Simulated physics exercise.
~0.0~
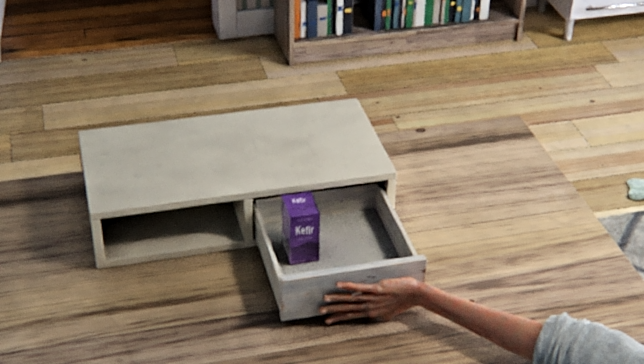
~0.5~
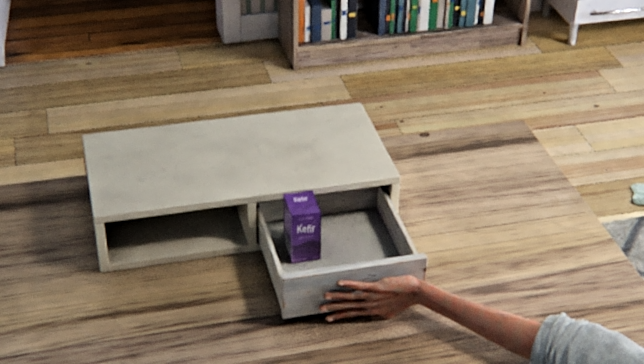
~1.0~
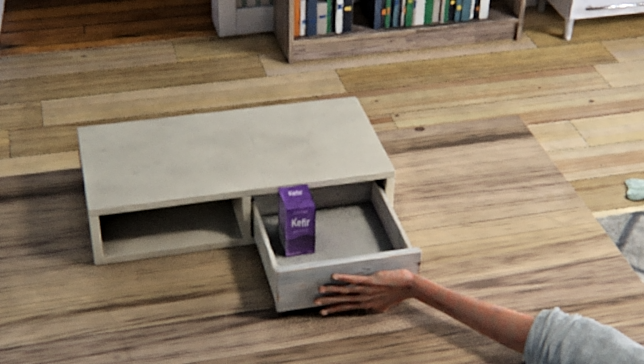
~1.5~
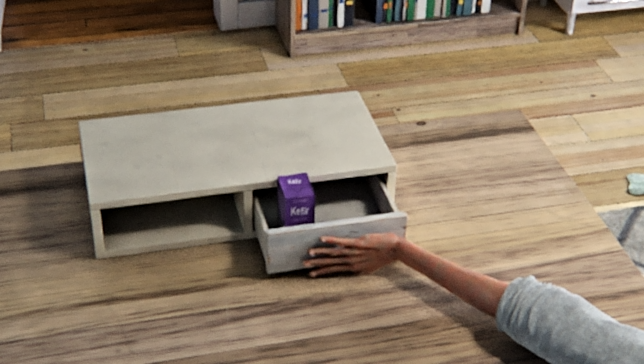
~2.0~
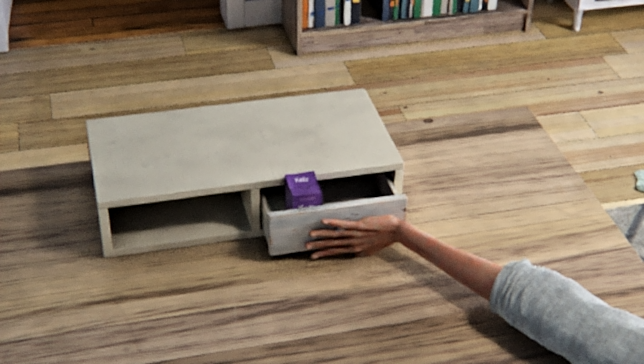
An arm in a grey sleeve reaches in from the lower right, its hand against the front of an open drawer in a low, pale grey chest on a wooden floor, seen from above. The drawer is on the right side, beside an open compartment on the left, and a purple carton stands upright inside it. Bookshelves line the background. The hand pushes the drawer slowly inward, and the carton rides along with it toward the chest's top edge. By the end the drawer has stopped partly open, jammed, with the carton still showing above its front and the hand resting there.
